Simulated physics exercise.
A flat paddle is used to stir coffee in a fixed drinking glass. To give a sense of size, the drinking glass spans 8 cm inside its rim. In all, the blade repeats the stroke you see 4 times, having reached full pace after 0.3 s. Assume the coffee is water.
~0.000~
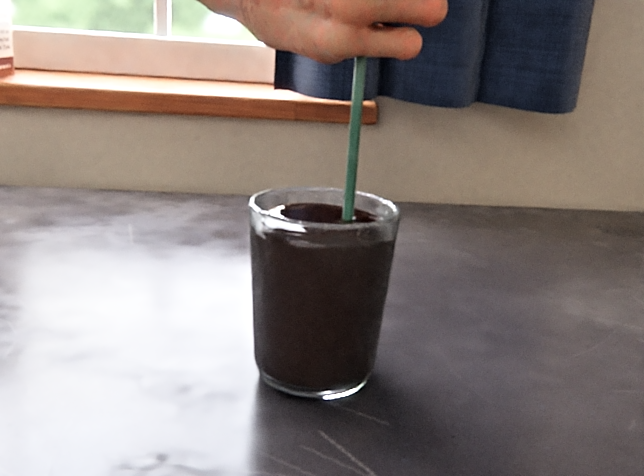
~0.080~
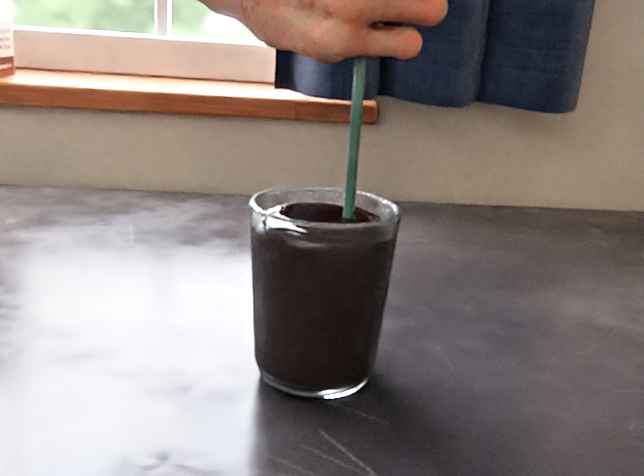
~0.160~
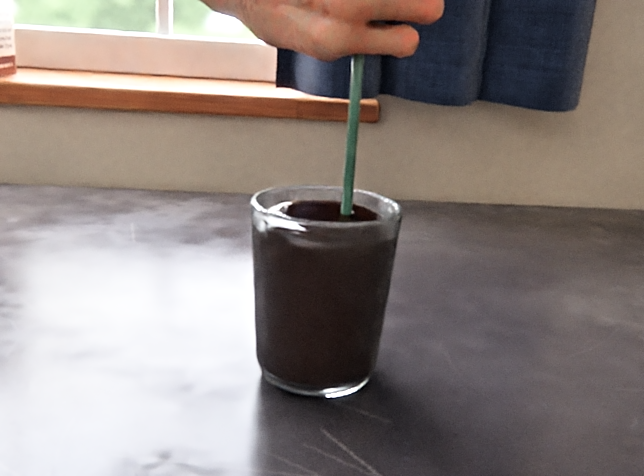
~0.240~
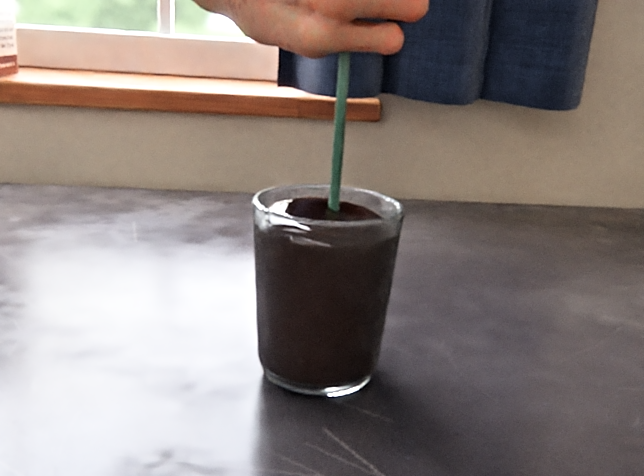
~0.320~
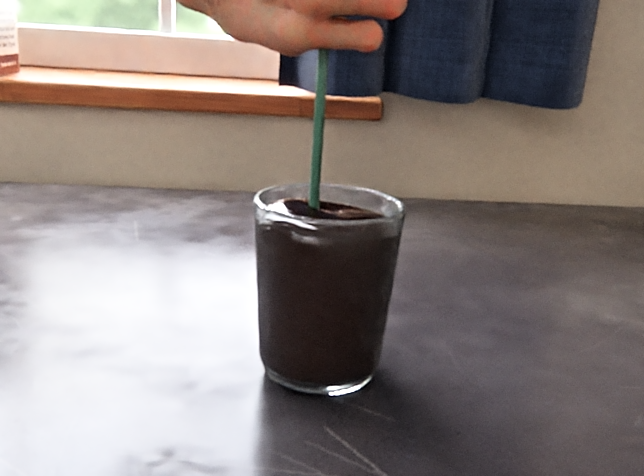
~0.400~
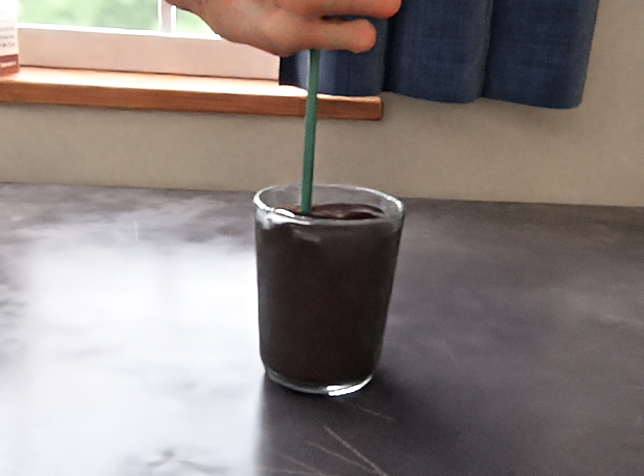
We see a hand holding a thin green stick upright in a clear glass of dark liquid on a grey tabletop near a window, moving it from the right side of the glass across to the left.
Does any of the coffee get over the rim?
No. Ends up tidy.
Then, 0.88 s in, 0 ml is over the rim.
Then, 1.35 s in, 0 ml is over the rim.
Then, 1.83 s in, 0 ml is over the rim.
Then, 2.30 s in, 0 ml is over the rim.
Finally, 0 ml is over the rim.
